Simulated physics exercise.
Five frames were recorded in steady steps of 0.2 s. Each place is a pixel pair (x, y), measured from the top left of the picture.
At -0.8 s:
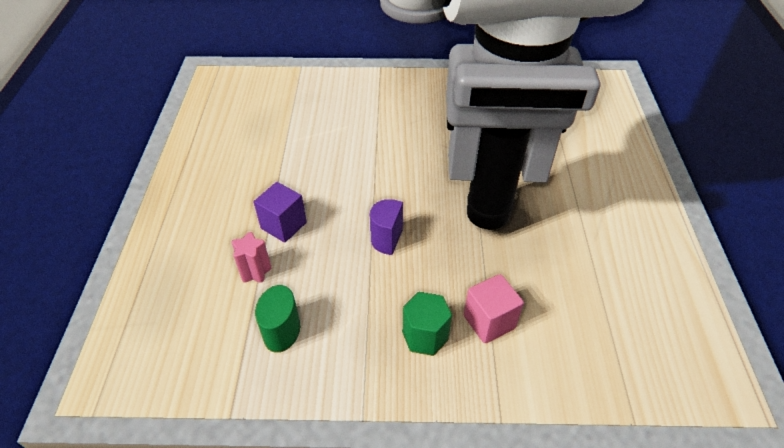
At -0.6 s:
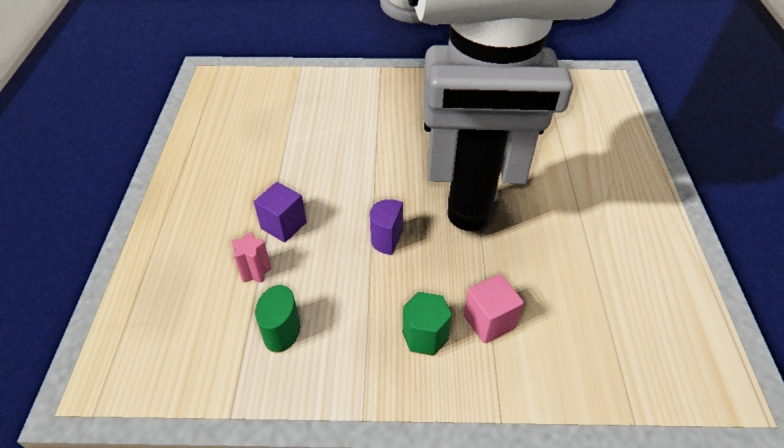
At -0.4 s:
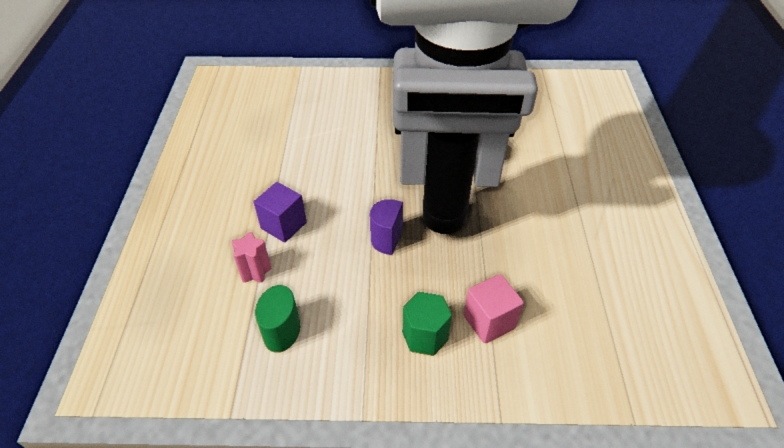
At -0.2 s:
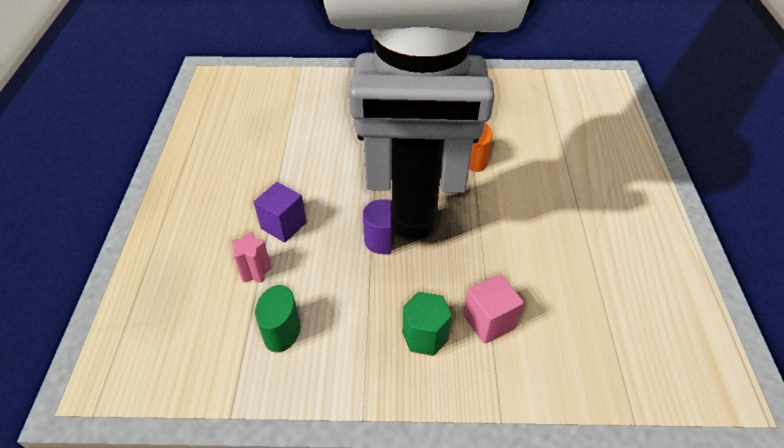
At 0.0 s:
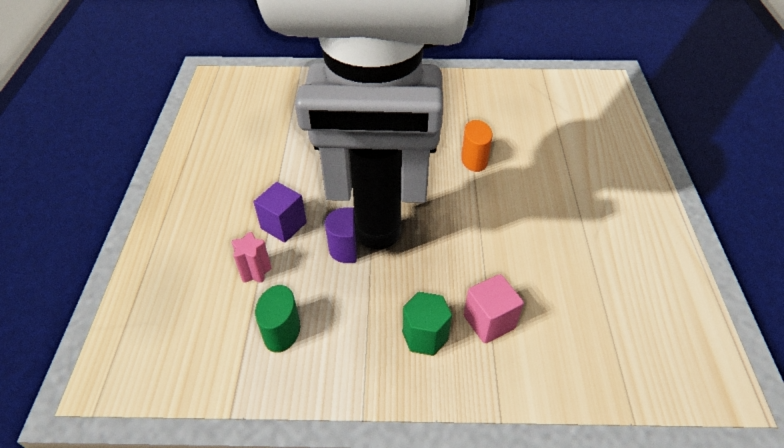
At first, a robot arm holds its black tool over a wooden board, to the right of scattered purple, pink and green blocks. The tool slides left toward the purple D-shaped block, then pushes it left toward the purple square block, while an orange cylinder comes into view behind.
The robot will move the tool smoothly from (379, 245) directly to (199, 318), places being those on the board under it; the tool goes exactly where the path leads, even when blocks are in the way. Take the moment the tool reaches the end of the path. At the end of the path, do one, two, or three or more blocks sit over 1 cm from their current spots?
I expect two blocks to move.
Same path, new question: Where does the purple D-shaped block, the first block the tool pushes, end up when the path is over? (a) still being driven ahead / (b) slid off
Correct choice: B.
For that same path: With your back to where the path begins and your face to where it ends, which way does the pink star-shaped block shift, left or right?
Towards the right-hand side.
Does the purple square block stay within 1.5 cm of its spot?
Final answer: Yes.
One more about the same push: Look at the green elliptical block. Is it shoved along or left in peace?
Right where it was.
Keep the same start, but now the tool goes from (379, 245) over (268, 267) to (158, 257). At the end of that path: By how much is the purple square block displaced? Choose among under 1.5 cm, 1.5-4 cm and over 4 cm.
It falls in the under 1.5 cm band.
The first path, step by step. One third of the way, tool (320, 256); purple D-shaped block (280, 240), turned 15° clockwise.
Two thirds of the way, tool (259, 281); pink star-shaped block (192, 248); purple D-shaped block (220, 253), turned 35° clockwise.
At the end, tool (193, 307); pink star-shaped block (170, 244), turned 15° clockwise; green elliptical block still; purple square block still; purple D-shaped block (194, 257), turned 65° clockwise.
